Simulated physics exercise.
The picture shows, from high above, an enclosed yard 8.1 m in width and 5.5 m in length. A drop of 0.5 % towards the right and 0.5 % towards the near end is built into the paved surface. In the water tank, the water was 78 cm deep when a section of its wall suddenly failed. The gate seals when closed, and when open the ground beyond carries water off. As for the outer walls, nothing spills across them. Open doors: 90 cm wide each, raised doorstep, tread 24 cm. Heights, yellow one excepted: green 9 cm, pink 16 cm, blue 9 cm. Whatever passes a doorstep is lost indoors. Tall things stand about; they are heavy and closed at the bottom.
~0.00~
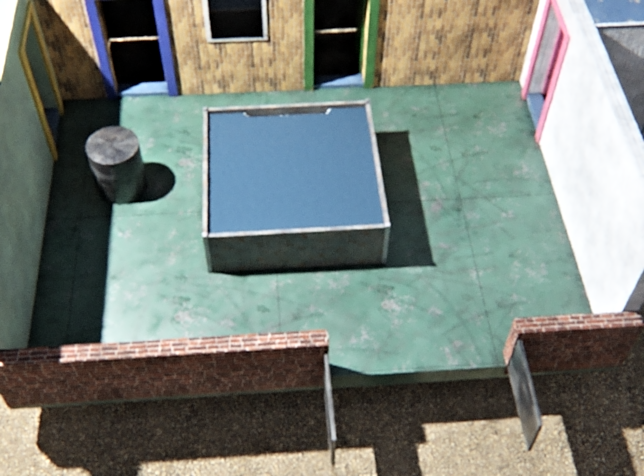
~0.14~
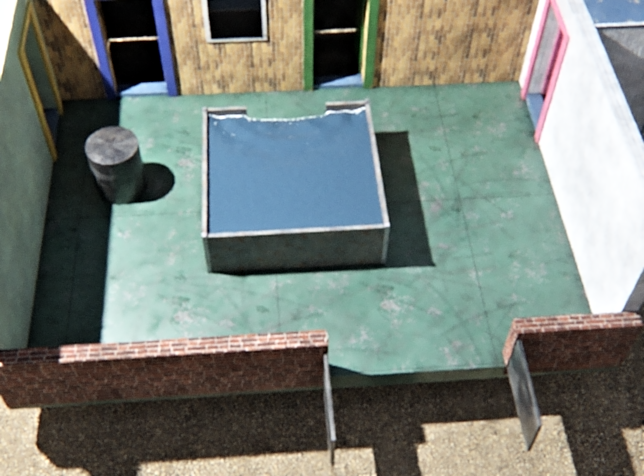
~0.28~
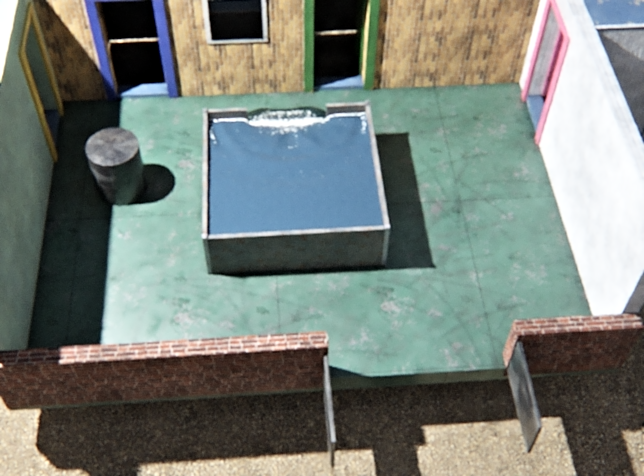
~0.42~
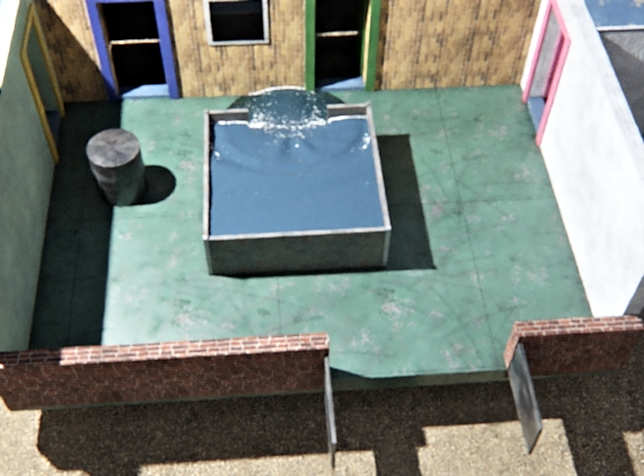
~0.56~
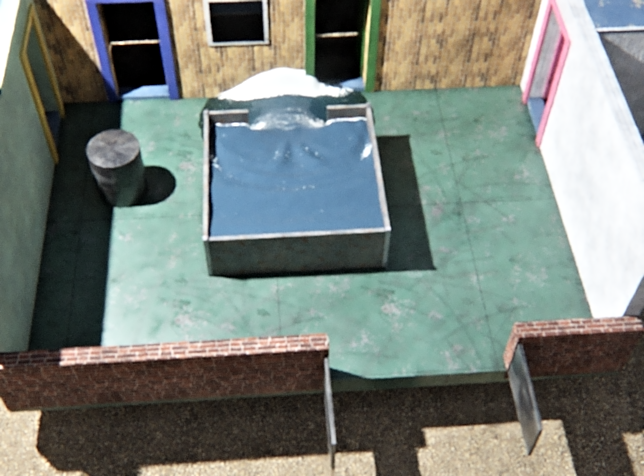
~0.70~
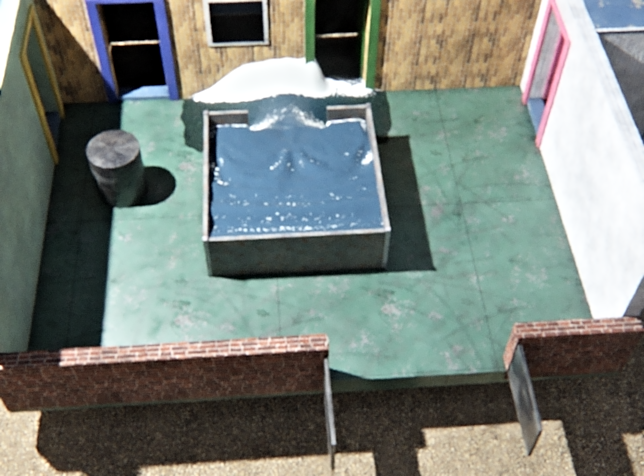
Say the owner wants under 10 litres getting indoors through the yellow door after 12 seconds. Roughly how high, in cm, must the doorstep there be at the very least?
At the very least some 29 cm.
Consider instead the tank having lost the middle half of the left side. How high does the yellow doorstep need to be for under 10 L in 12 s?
In that case about 18 cm.
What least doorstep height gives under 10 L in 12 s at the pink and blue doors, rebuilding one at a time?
Close to 24 cm (pink) and close to 11.0 cm (blue).
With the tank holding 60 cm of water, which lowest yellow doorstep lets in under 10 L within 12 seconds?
21 cm.
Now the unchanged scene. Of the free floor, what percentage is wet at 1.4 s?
About 15 per cent.
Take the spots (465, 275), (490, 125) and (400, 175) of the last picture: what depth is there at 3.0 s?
Roughly 0, then 5, then 0 cm.
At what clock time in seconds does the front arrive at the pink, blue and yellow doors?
Arrival times - pink: 2.0 s; blue: 1.0 s; yellow: 1.6 s.
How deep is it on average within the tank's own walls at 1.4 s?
It averages near 58 cm.
After 1.4 s water covers 15 % of the floor, deepest (59 cm) near (282, 98); it has not reached the yellow door.
After 3.0 s water covers 45 % of the floor, deepest (38 cm) near (282, 98); 32 cm at the yellow door, 51 litres in over its 19 cm doorstep.
After 12.0 s water covers 100 % of the floor, deepest (14 cm) near (568, 352); 9 cm at the yellow door, 112 litres in over its 19 cm doorstep.
At the yellow door as built, the water arrived by 1.7 s and peaked near 33 cm at 2.0 s.
Run again over the same 12 s with other heights there, 42 litres in over 24 cm, 2 litres over 32.5 cm. The limit of 10 litres is kept from about 29 cm up.
